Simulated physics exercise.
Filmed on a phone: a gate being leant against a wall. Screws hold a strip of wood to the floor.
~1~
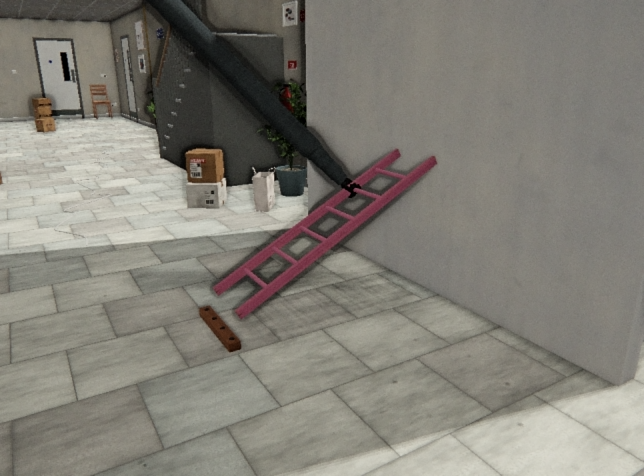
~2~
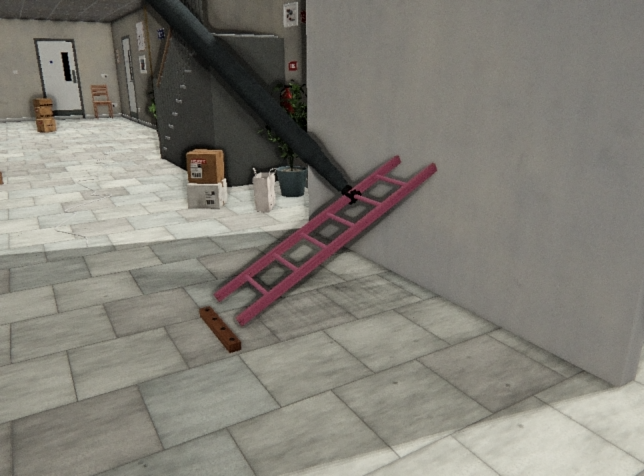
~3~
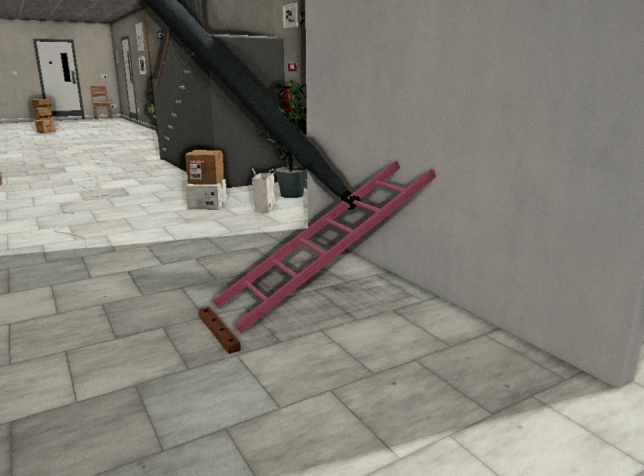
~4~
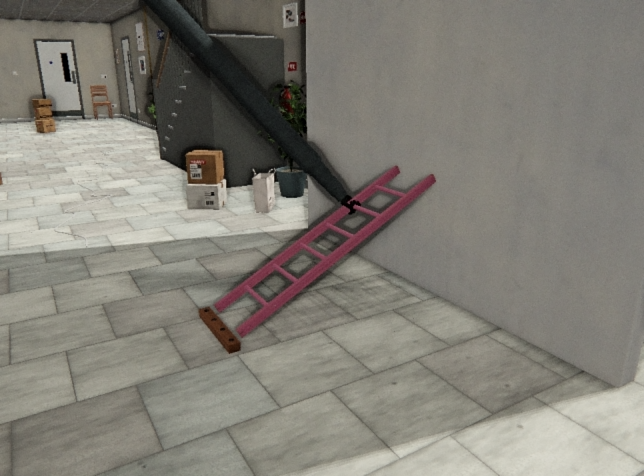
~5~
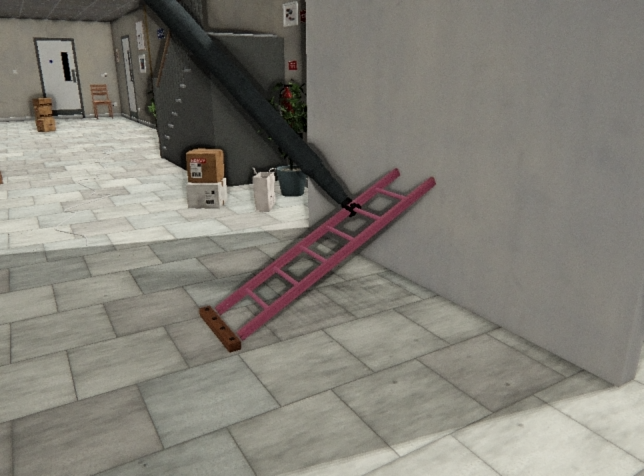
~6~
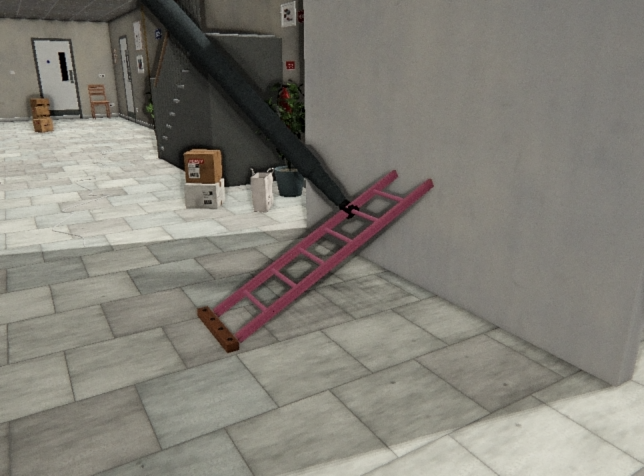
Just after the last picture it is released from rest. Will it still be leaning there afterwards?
Outcome: The pink gate stays up.
Then, 0.10 s after the last picture, pink gate moving near (326, 248).
Then, 0.44 s after the last picture, pink gate at rest near (326, 248).
At rest, the pink gate holds its place, near (326, 248).
